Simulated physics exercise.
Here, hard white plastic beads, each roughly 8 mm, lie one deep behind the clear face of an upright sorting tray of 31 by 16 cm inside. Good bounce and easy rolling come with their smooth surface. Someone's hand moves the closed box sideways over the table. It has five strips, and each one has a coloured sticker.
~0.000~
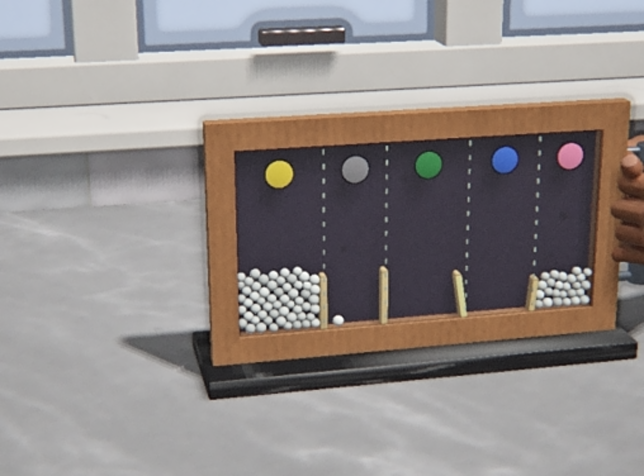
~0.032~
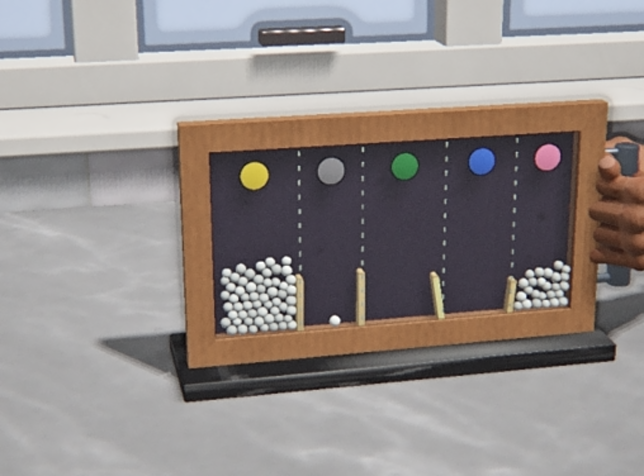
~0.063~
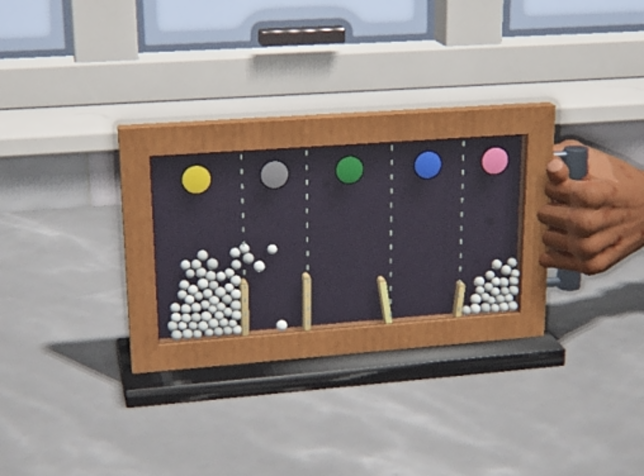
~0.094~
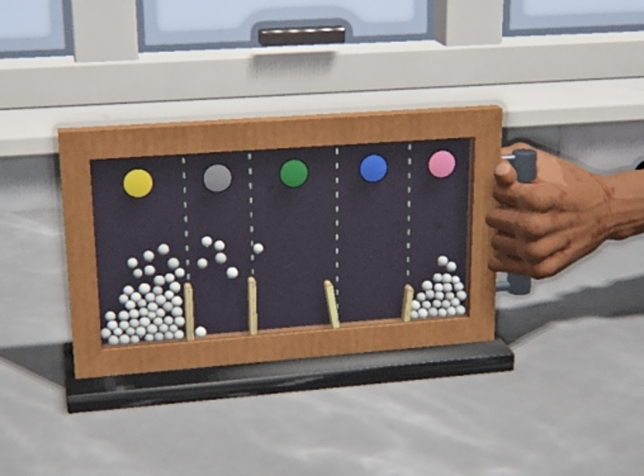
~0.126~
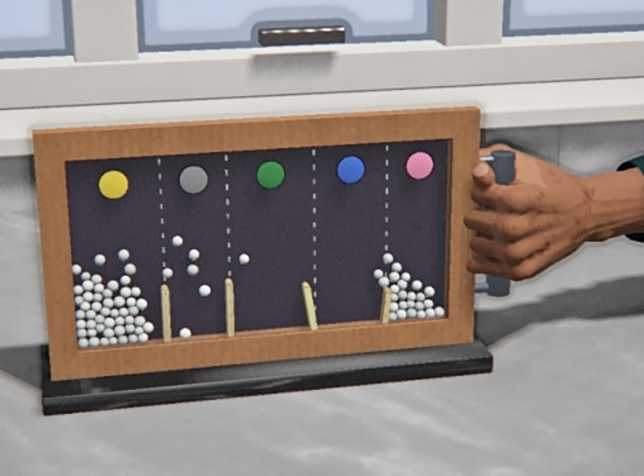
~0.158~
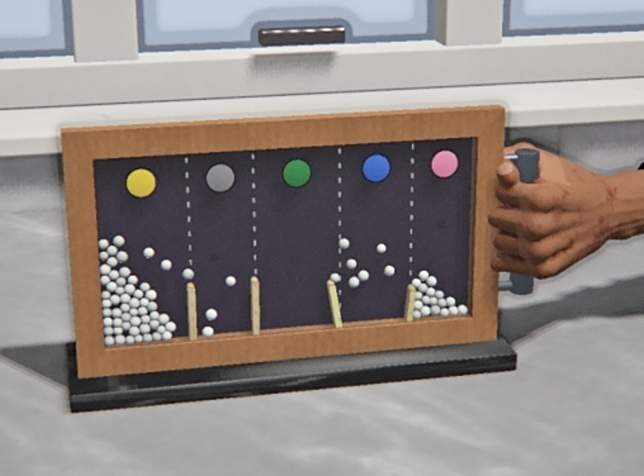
A hand slid an upright wooden tray of white beads left across the table, then slightly back right, as beads hopped from the yellow strip into the grey and others scattered from pink into blue.
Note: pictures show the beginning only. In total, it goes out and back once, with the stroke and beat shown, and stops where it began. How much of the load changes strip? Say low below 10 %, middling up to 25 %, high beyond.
Strip changes: Many.
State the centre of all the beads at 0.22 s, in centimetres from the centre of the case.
Left: About 6 cm; below: About 4 cm.
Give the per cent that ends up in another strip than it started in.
Close to 30 in a hundred.
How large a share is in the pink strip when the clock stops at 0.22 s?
About 20 % of the load.
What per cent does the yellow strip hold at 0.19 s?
It comes to roughly 65 %.
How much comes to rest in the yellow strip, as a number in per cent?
I'd put it at about 45 per cent.
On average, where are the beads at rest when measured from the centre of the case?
Offset approx. 2 cm left, 6 cm below.
After 0.19 s, it is 6 cm to the left; pink 20 %, blue 5 %, green 5 %, yellow 65 %, grey 5 %; 15 % have changed strip.
After 0.22 s, it is 2 cm to the left; pink 20 %, blue 5 %, yellow 70 %, grey 5 %; 15 % have changed strip.
After 0.25 s, it is at its start; pink 20 %, blue 5 %, yellow 70 %, grey 5 %; 15 % have changed strip.
All still by 1.3 s, it is at its start; pink 25 %, blue 10 %, green 0 %, yellow 45 %, grey 15 %; 30 % have changed strip.
